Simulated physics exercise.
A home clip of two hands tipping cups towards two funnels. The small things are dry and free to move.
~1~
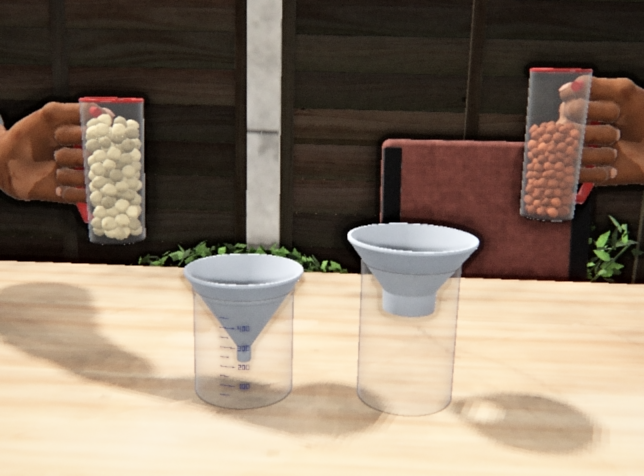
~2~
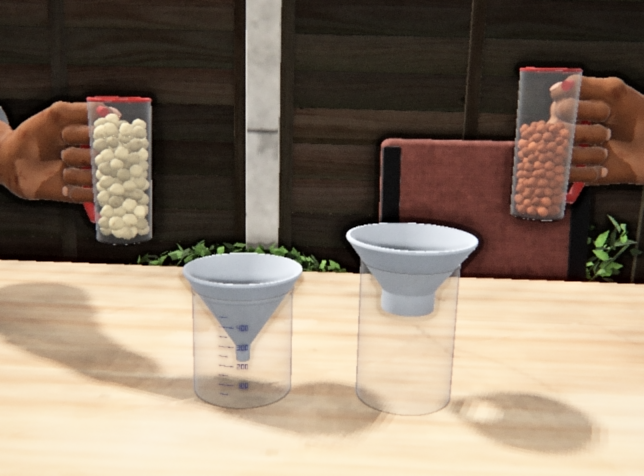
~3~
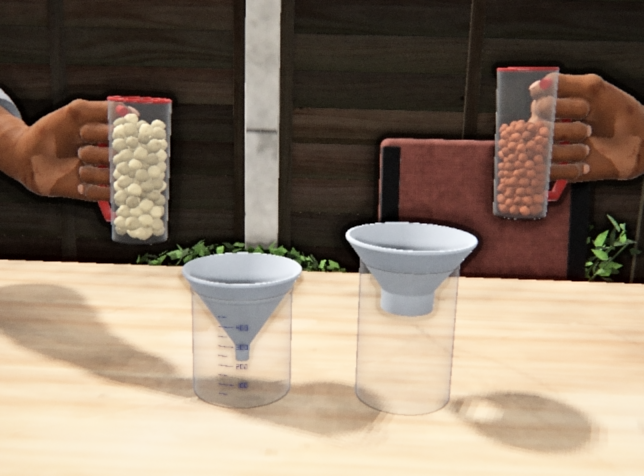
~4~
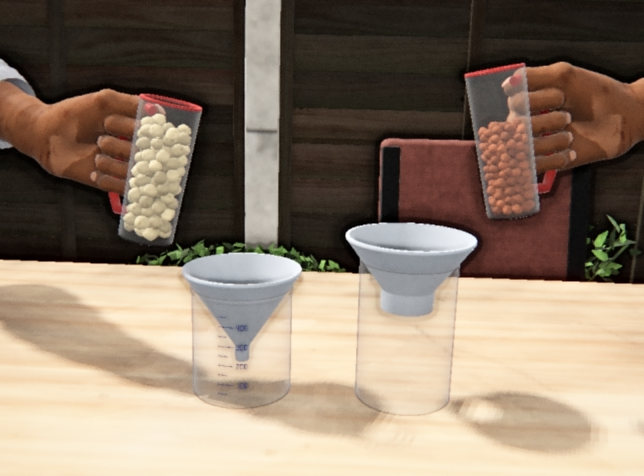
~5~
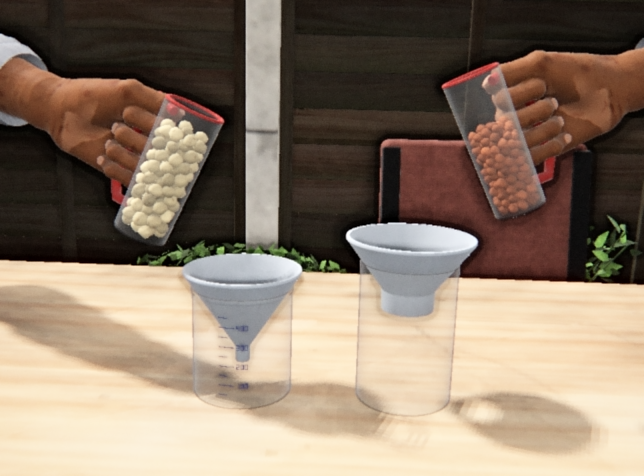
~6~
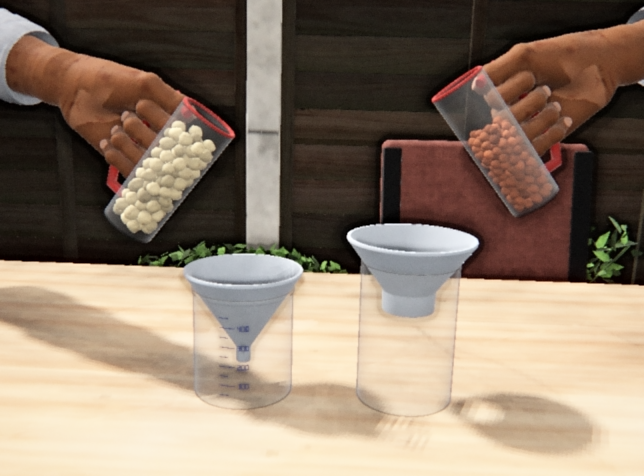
In the video, two hands holding clear cups, one of pale round pieces and one of reddish-brown pellets, move inward above two funnels set in clear containers on a wooden table, then gradually tilt the cups toward each other.
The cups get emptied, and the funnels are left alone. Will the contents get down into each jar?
Left funnel clogs, right funnel empties into its jar.
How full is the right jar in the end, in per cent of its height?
Near 20 %.
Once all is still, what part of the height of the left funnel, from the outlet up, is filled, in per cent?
Close to 100 per cent.
Then, 0.33 s past the last view, left, all still in the cup; right, all still in the cup.
Then, 0.68 s past the last view, left, all still in the cup; right, all still in the cup.
Then, 1.09 s past the last view, left, about half still in the cup, about half in or over the funnel; right, about two thirds still in the cup, about a quarter in or over the funnel, a small part down in the jar.
Finally, left, all stuck in the funnel, none down in the jar; right, all down in the jar.
